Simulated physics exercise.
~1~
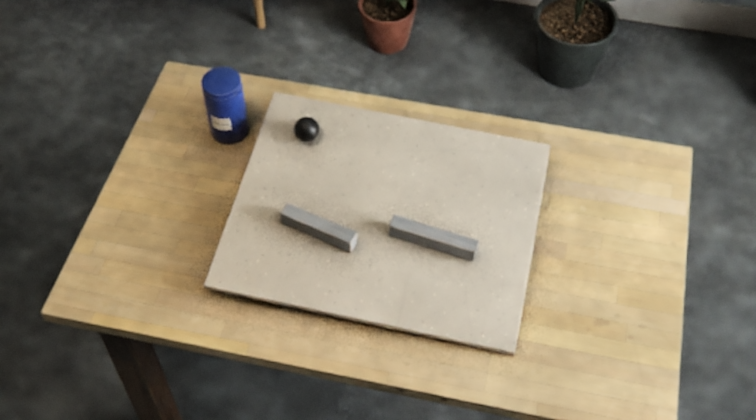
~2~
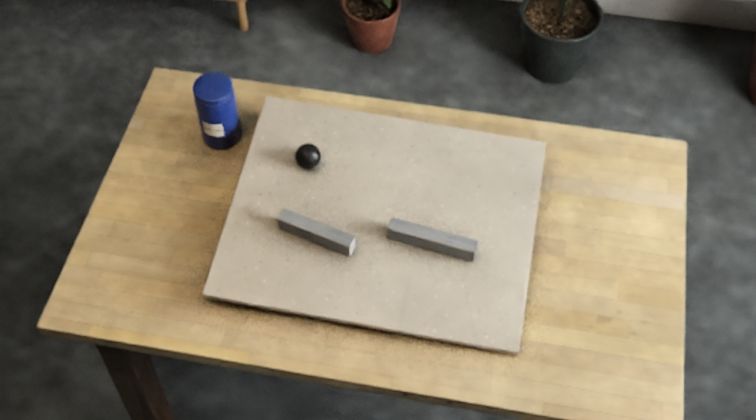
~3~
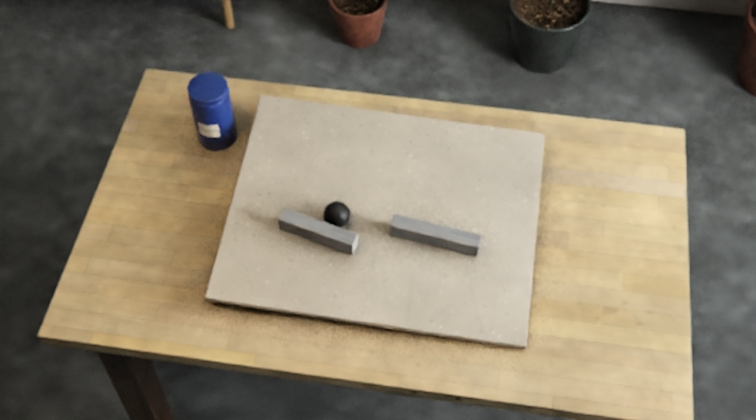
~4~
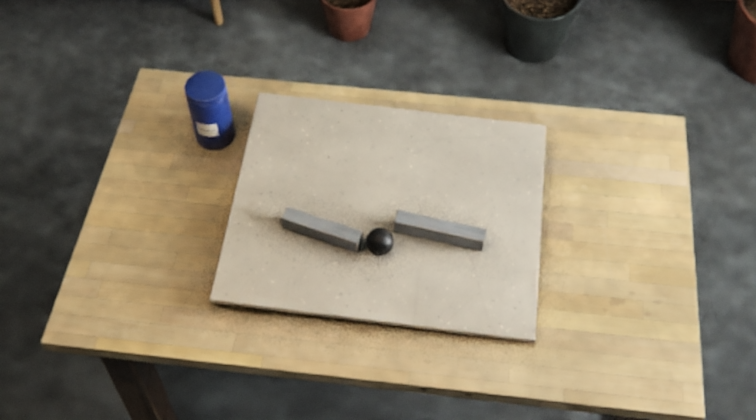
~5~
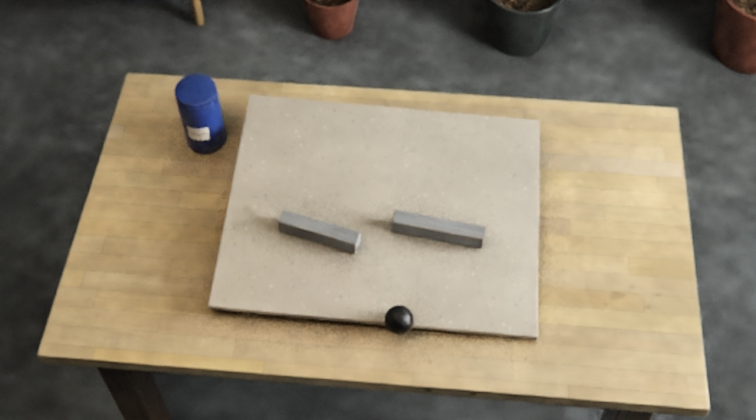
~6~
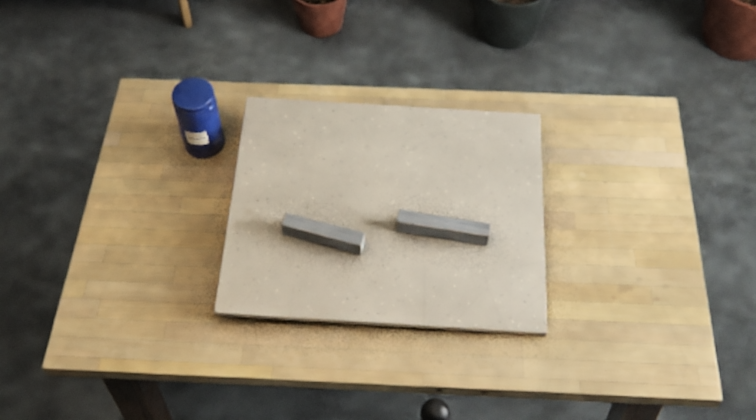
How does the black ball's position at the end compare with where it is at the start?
At the start the black ball is on the upper left part of the board, beyond the blocks. At the end it is off the board, farther right and much nearer the viewer, past the near edge of the table.
